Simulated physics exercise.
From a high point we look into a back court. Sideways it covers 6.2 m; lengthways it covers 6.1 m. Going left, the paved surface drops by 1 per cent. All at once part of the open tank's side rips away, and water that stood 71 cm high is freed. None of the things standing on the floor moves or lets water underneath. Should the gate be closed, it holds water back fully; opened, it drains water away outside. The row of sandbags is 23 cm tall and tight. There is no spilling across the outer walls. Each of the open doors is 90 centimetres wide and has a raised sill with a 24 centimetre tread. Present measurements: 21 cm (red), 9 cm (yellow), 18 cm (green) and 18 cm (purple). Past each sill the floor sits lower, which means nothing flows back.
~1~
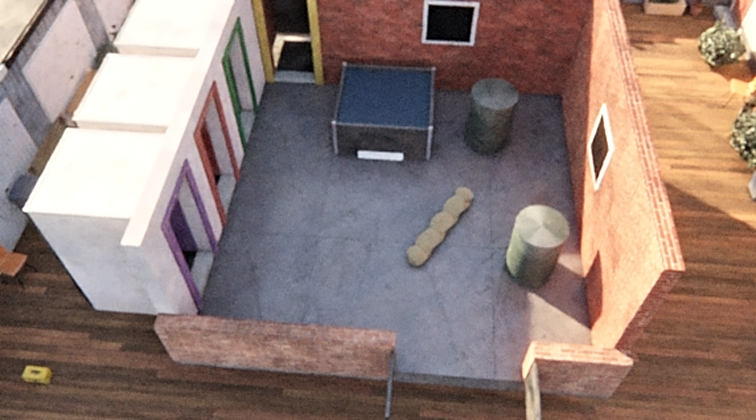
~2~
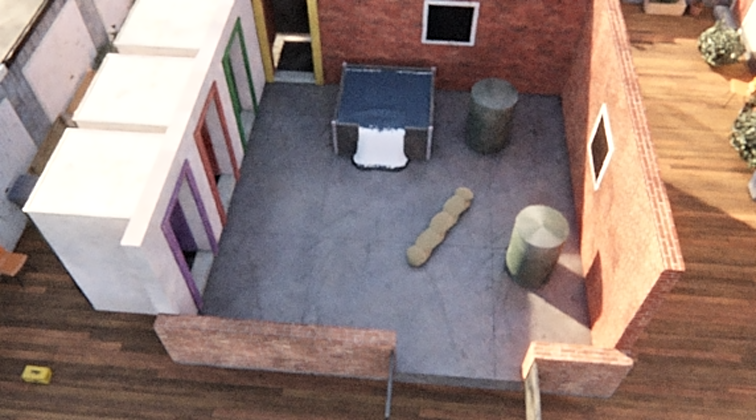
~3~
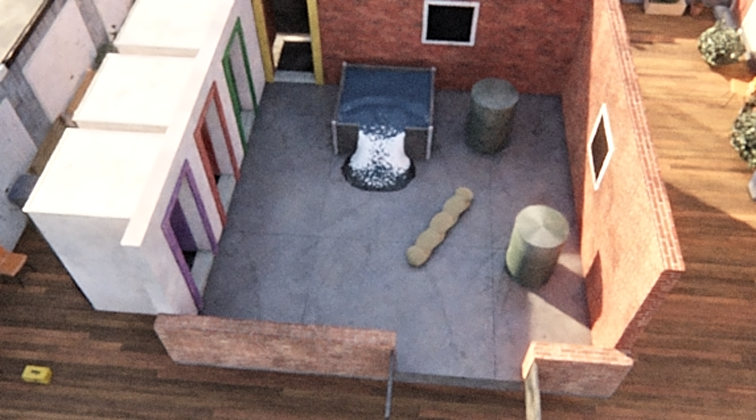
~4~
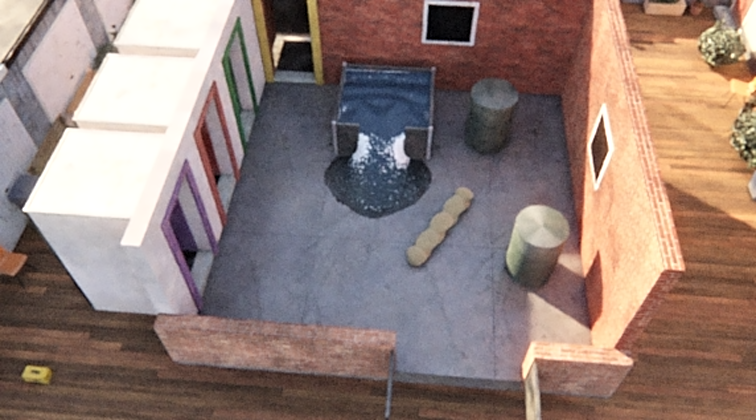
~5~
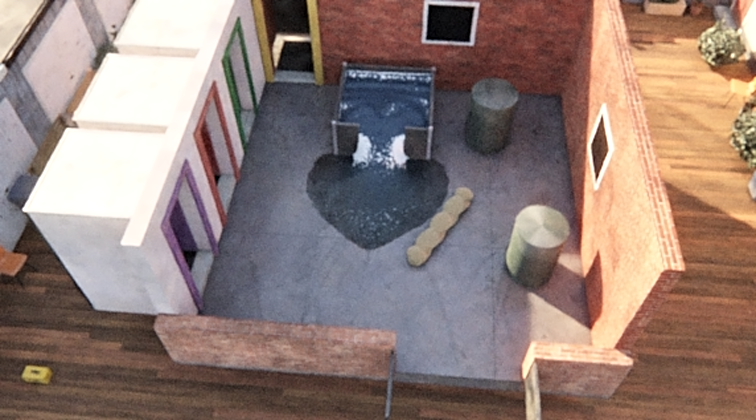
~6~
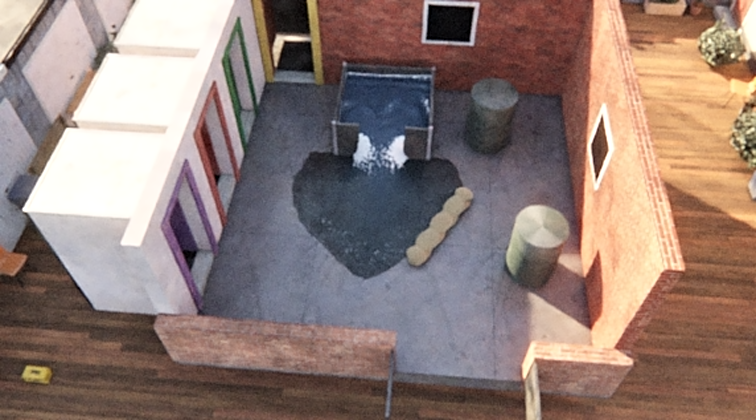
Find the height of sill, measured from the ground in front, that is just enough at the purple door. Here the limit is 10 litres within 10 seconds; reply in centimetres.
Roughly 16 cm is just enough.
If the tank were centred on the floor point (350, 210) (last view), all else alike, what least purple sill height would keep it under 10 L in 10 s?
I'd put it at close to 14.5 cm.
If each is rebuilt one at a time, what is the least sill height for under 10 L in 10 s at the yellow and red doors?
Roughly 12.5 cm for the yellow door and roughly 7.0 cm for the red door.
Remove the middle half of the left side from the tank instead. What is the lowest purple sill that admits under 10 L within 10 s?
In that case about 7.5 cm.
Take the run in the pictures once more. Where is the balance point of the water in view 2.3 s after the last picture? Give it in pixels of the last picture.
Centre estimate: (351, 206) px, approximately.
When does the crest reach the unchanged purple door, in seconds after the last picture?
Around 2.8 s, give or take.
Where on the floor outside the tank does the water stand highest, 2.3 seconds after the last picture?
(202, 342).
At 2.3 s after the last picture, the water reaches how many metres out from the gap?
It gets close to 5.0 metres out.
Then, 0.7 s after the last picture water covers 30 % of the floor, deepest (35 cm) near (375, 161); it has not reached the purple door.
Then, 2.3 s after the last picture water covers 45 % of the floor, deepest (35 cm) near (202, 342); 15 cm at the purple door, 0 litres in over its 18 cm sill.
Then, 9.3 s after the last picture water covers 90 % of the floor, deepest (13 cm) near (251, 134); 9 cm at the purple door, 6 litres in over its 18 cm sill.
At the purple door as built, the water peaked near 22 cm, 2.7 s after the last picture.
With a sill of 14 cm, 20 litres would have come in within the 10 s; with 19 cm, 5 litres. So under 10 litres takes about 16 cm.
